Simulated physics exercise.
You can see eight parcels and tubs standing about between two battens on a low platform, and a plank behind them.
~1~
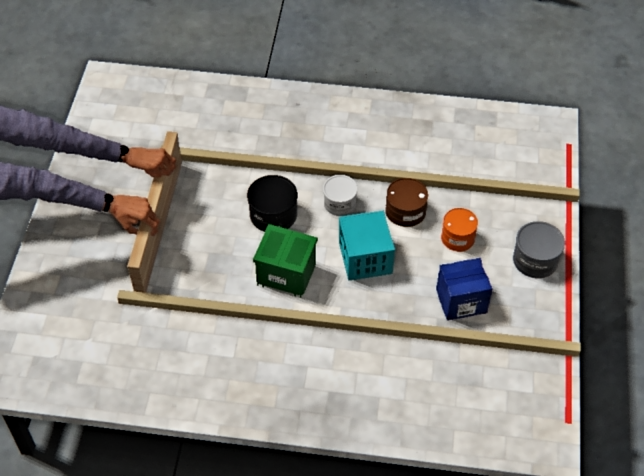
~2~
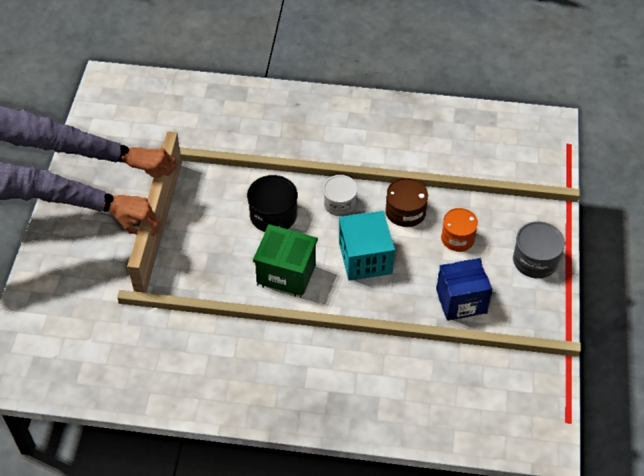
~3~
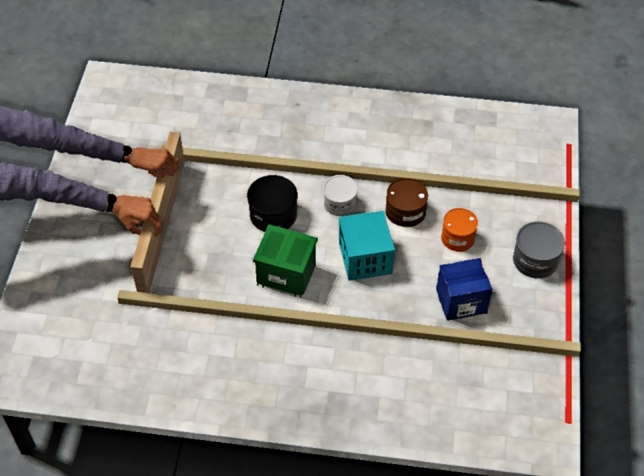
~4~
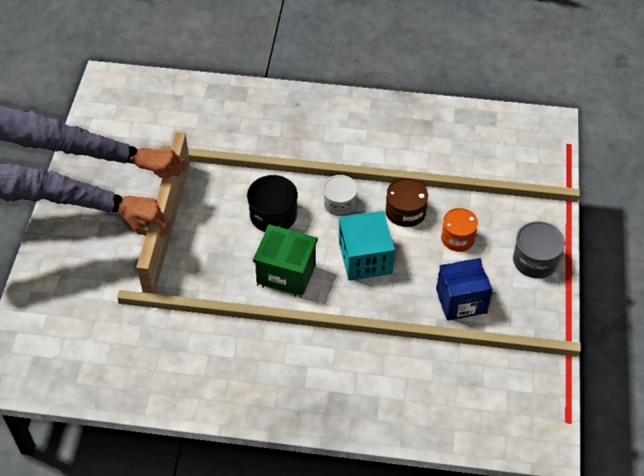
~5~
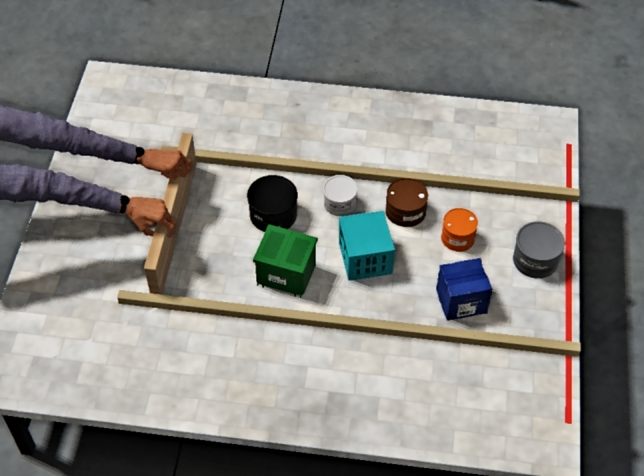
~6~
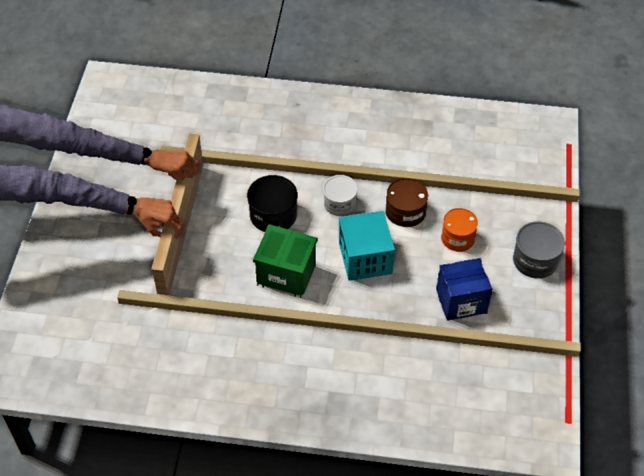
A wooden plank, gripped by two hands, slid slightly to the right between two battens on a pale table, while the eight tubs and boxes in front of it stayed still.
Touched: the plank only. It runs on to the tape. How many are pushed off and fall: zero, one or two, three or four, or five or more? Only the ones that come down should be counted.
The count that fall off is at least five.
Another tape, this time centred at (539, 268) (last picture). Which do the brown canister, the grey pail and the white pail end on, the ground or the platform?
The brown canister leaves the top, the grey pail leaves the top and the white pail keeps its place.
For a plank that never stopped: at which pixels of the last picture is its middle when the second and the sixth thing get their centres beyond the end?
(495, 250) and (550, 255).
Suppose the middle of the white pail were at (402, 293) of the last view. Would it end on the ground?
It goes off the edge.
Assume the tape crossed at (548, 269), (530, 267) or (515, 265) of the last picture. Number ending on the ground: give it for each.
Per try: 5; 5; 3.
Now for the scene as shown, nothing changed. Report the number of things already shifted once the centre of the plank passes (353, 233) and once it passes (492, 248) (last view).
5 and 8.
Early on, none off yet; grey pail at rest near (538, 250); blue parcel at rest near (464, 289); orange canister at rest near (459, 230).
Finally, the number that fall off is five or more; lost, black pail, green tote, white pail, turquoise crate, brown canister, orange canister, blue parcel and grey pail.
